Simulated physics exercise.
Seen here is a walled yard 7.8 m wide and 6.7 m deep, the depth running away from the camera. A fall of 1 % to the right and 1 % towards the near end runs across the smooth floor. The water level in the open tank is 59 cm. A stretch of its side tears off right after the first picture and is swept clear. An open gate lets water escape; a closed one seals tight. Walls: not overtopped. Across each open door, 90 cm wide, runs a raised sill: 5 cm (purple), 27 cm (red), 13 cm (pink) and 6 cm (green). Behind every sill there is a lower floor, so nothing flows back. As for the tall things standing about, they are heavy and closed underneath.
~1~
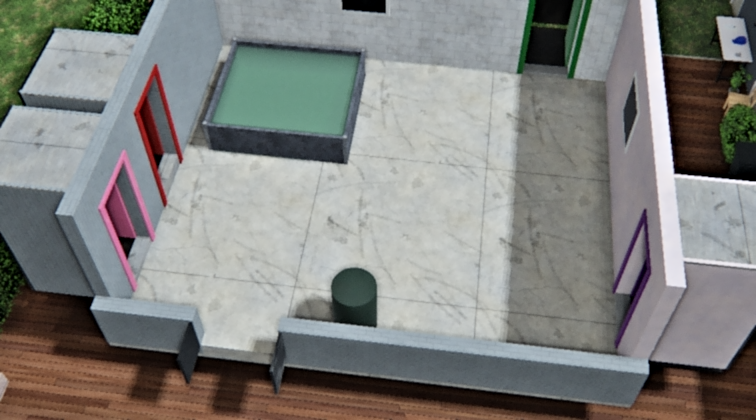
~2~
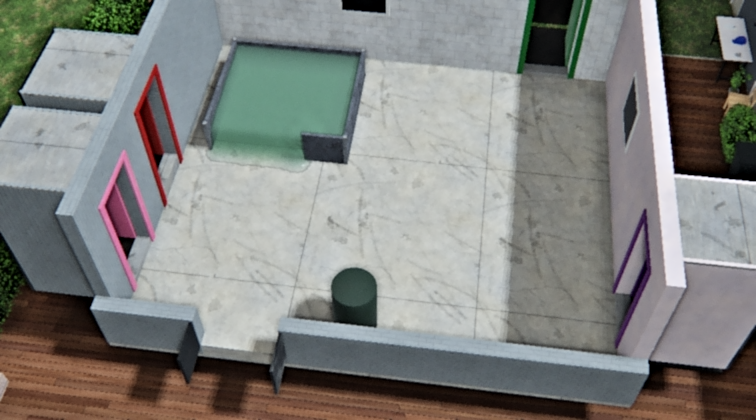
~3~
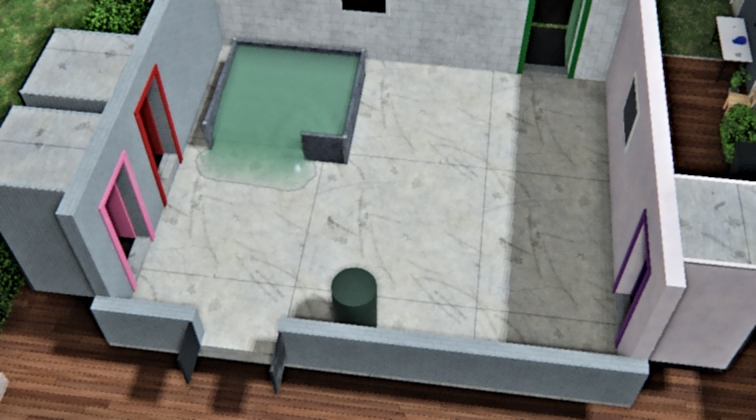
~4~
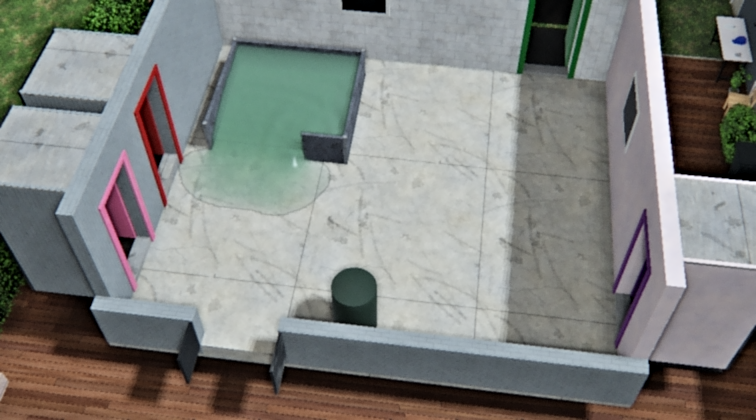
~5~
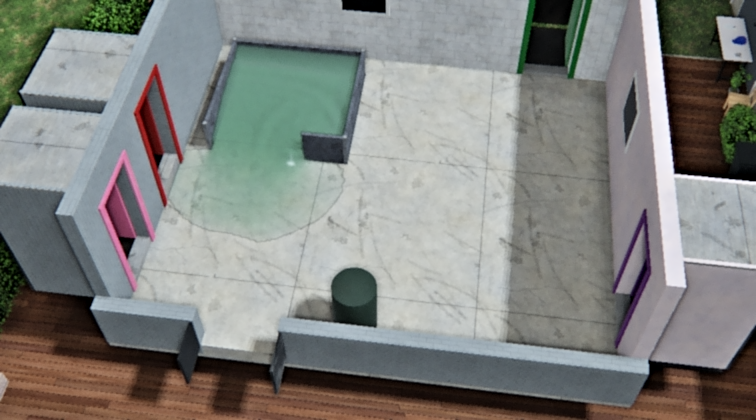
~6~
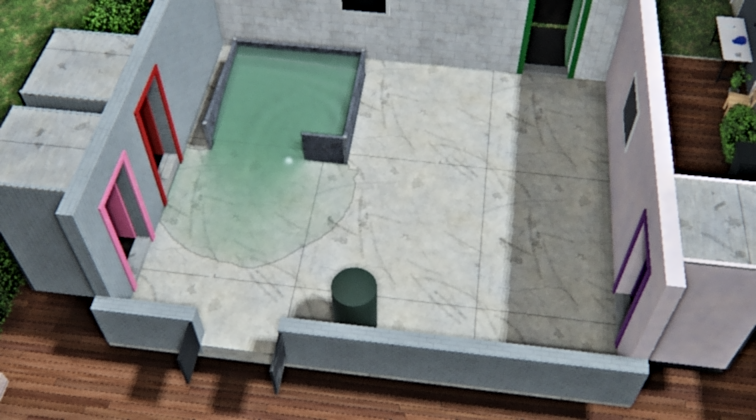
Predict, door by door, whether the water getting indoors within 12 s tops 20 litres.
Prediction: At the purple door it tops it; at the red door it falls short; at the pink door it tops it; at the green door it falls short.
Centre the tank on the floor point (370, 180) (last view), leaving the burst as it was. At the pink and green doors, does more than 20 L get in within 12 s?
Pink door held, green door held.
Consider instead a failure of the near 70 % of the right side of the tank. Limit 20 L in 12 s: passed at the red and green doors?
Here's how it goes: Red falls short, green exceeds it.
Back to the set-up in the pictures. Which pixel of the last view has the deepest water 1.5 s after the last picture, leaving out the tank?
Near (152, 305).
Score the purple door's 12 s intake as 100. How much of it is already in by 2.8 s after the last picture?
Share: ~ 0 %.
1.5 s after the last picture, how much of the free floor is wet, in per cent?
About 30 per cent.
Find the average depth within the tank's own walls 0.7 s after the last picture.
Mean depth: Some 39 cm.
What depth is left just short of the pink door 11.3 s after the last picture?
Around 4.5 cm deep.
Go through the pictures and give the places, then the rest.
The open tank at (287, 89) is whole and still, 59 cm deep, in the first frame.
The front is at (306, 164), 0.9 m from the gap at (257, 146); 0.4 m2 of floor is under water; 59 cm left at the back of the open tank, in the second frame.
Water pours out at (258, 147) and has run 1.1 m, to (301, 184); typically 11 cm deep outside, 59 cm at the open tank's back, in the third frame.
The front is at (299, 205), 1.5 m from the gap at (258, 147); 2.8 m2 of floor is under water; 59 cm left at the back of the open tank, in the fourth frame.
Water pours out at (258, 147) and has run 2.0 m, to (263, 238); typically 7 cm deep outside, 58 cm at the open tank's back, in the fifth frame.
Water pours out at (258, 147) and has run 2.5 m, to (256, 263); typically 6 cm deep outside, 51 cm at the open tank's back, in the sixth frame.
Then, 0.7 s after the last picture water covers 25 % of the floor and is deepest (30 cm) near (232, 159); purple door not reached, red door 15 cm at the sill, 0 L in, pink door 9 cm at the sill, 0 L in, green door not reached.
Then, 1.5 s after the last picture water covers 30 % of the floor and is deepest (47 cm) near (152, 305); purple door not reached, red door 20 cm at the sill, 0 L in, pink door 16 cm at the sill, 1 L in, green door not reached.
Then, 2.8 s after the last picture water covers 35 % of the floor and is deepest (37 cm) near (336, 337); purple door not reached, red door 13 cm at the sill, 0 L in, pink door 20 cm at the sill, 20 L in, green door not reached.
Then, 6.3 s after the last picture water covers 75 % of the floor and is deepest (16 cm) near (323, 346); purple door 8 cm at the sill, 17 L in, red door 8 cm at the sill, 0 L in, pink door 11 cm at the sill, 62 L in, green door not reached.
Then, 11.3 s after the last picture water covers 80 % of the floor and is deepest (10 cm) near (301, 343); purple door 9 cm at the sill, 70 L in, red door 3 cm at the sill, 0 L in, pink door 5 cm at the sill, 62 L in, green door 5 cm at the sill, 0 L in.
